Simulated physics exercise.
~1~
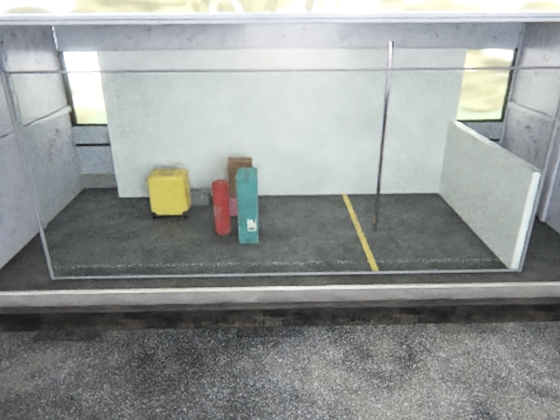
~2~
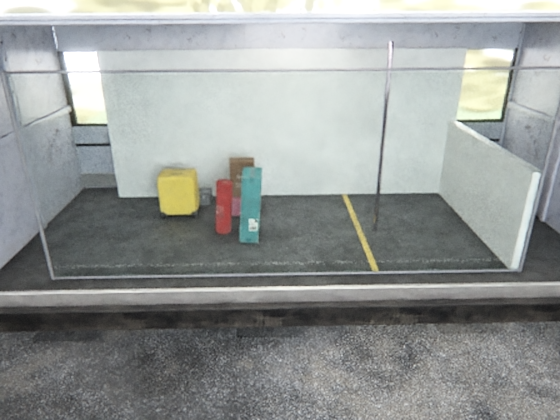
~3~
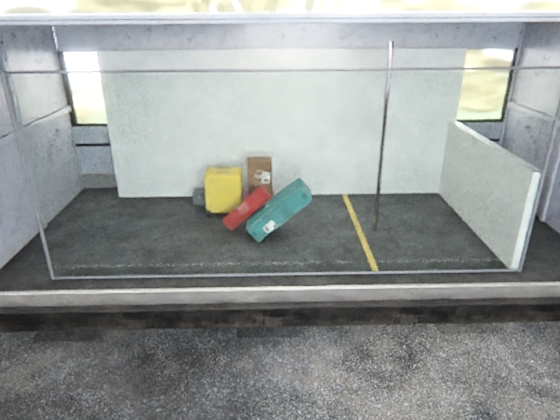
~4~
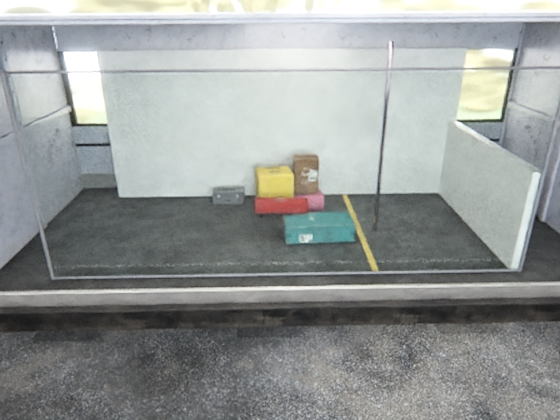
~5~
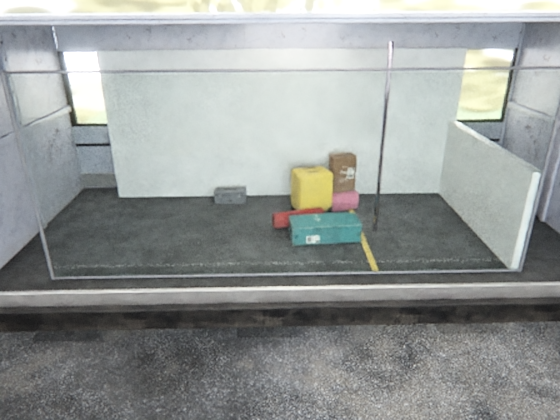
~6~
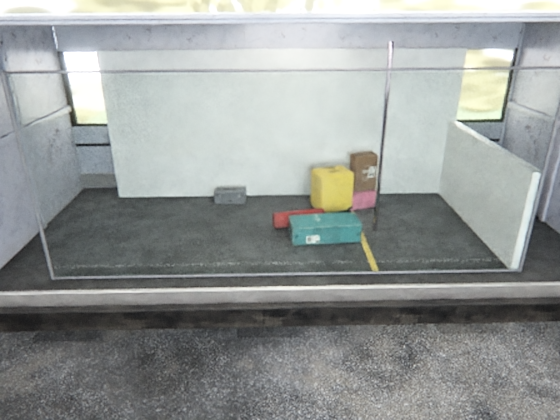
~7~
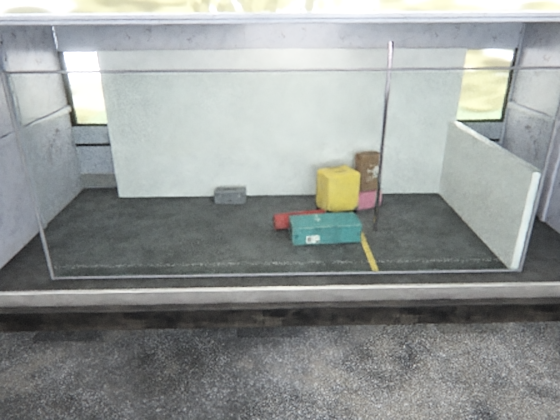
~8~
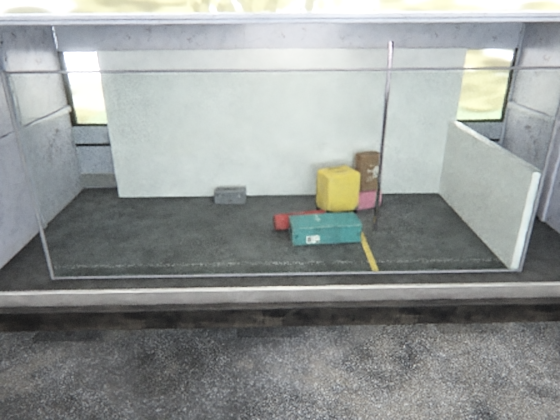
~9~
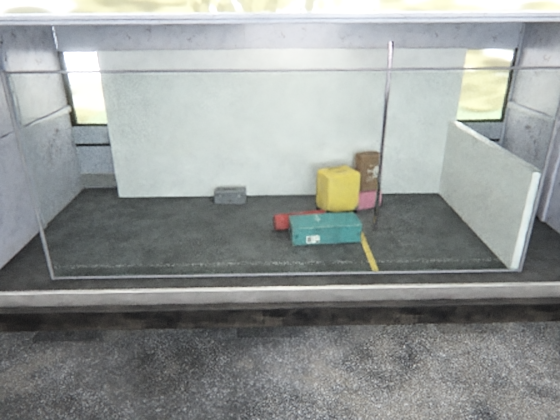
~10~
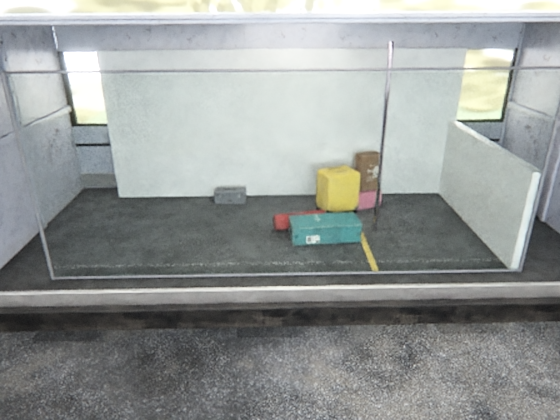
The red roll and teal tall box toppled as the loose load slid right, while the yellow case moved along upright and stopped short of the yellow line. The brown pack and pink carton crossed it, leaving the grey toolbox behind.
